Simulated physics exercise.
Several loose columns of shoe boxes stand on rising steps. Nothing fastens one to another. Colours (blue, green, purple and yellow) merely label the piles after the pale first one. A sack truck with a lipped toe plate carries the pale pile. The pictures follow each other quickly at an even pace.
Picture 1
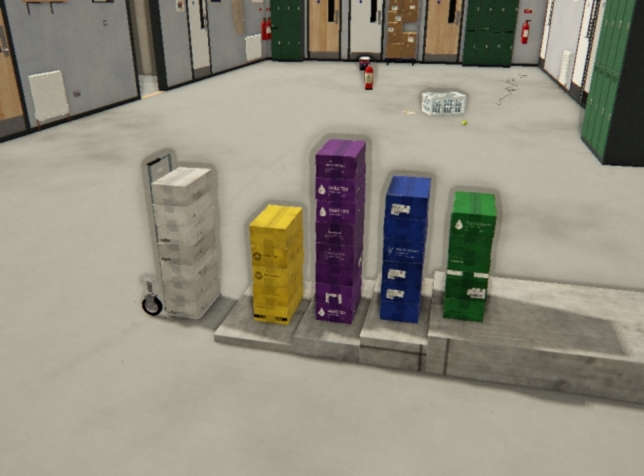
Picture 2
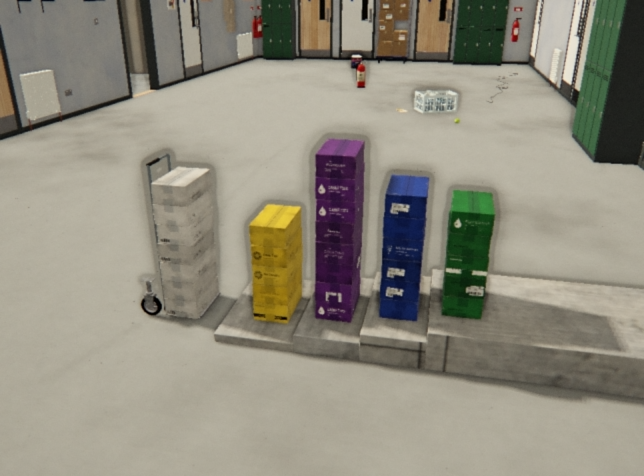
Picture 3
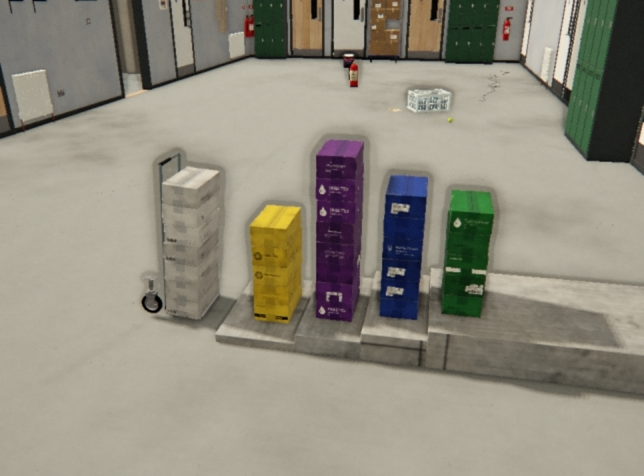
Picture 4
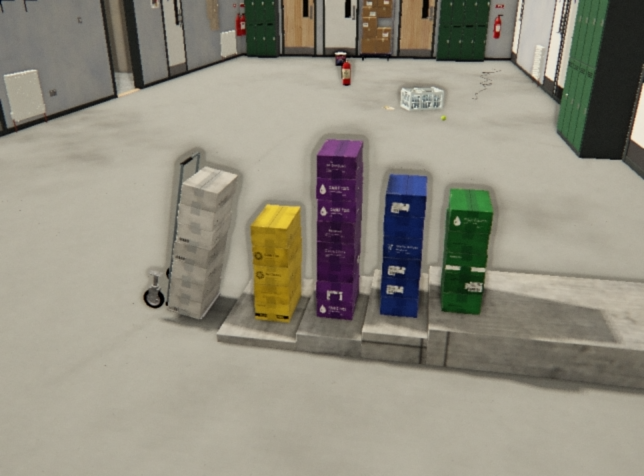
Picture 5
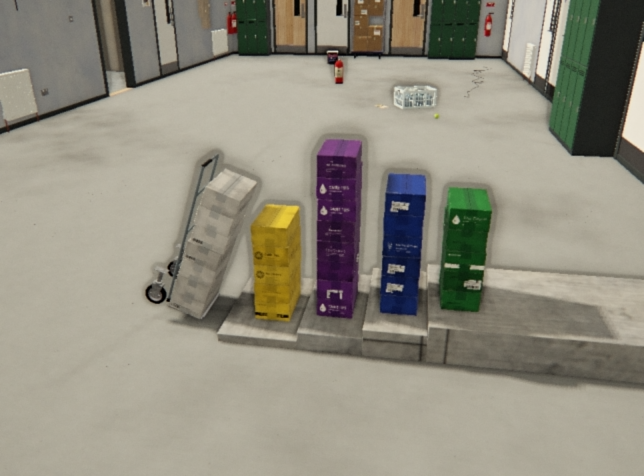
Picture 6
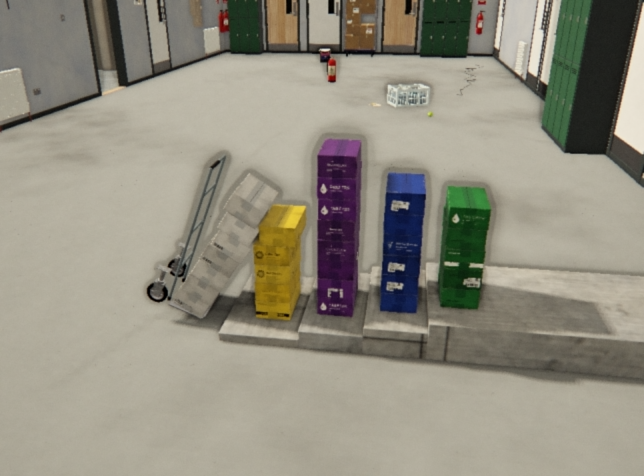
At first, a sack truck loaded with pale boxes stands upright left of yellow, purple, blue and green stacks on low steps. The truck then rocks to the right, its pale pile leaning further until it separates from the frame and presses against the yellow stack, nudging its top slightly right.
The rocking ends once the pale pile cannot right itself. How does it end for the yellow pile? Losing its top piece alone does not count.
In the end the yellow column survives.
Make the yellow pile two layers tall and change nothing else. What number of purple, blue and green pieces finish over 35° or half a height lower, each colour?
Down at the end: Purple 0, blue 0, green 0.
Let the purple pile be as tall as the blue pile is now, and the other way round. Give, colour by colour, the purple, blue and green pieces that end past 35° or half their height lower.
Purple 0, blue 0, green 0.
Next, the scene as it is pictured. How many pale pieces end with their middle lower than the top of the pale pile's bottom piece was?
It comes to 1.
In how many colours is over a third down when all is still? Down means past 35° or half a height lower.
The toll is 0.
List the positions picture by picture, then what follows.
In the first frame (we follow the side turned to the camera; the camera moves round a little), truck frame (153, 197) level; top yellow box (277, 216); top blue box (406, 208); no other piece has moved.
Truck frame (152, 197) level; top yellow box (276, 216), in the second frame.
Truck frame (162, 196) rocked barely, top of the pale pile leaning barely; top yellow box (276, 216); no other piece has moved, in the third frame.
Truck frame (179, 195) rocked a little, top of the pale pile leaning a little; top yellow box (276, 216); no other piece has moved, in the fourth frame.
Truck frame (195, 196) rocked clearly, top of the pale pile leaning clearly; top yellow box (276, 216); no other piece has moved, in the fifth frame.
Truck frame (202, 197) rocked clearly, top of the pale pile leaning well over; top yellow box (283, 216) displaced half its height; top purple box (337, 167); one has shifted, in the sixth frame.
Soon, 1 of the pale pile down; none of the 5 yellow boxes down (0 of 24 in all colours); top yellow box displaced half its height.
A while on, 3 of the pale pile down; none of the 5 yellow boxes down (0 of 24 in all colours); top yellow box displaced about its own height.
Towards the end, 7 of the pale pile down; none of the 5 yellow boxes down (0 of 24 in all colours); top yellow box tipped barely.
Then, 7 of the pale pile down; none of the 5 yellow boxes down (0 of 24 in all colours); top yellow box tipped barely; top purple box displaced a little.
Finally, 7 of the pale pile down; none of the 5 yellow boxes down (0 of 24 in all colours); top yellow box tipped barely; top purple box unmoved. Seen by the last camera, middles, top yellow box near (305, 227), top purple box near (341, 158).
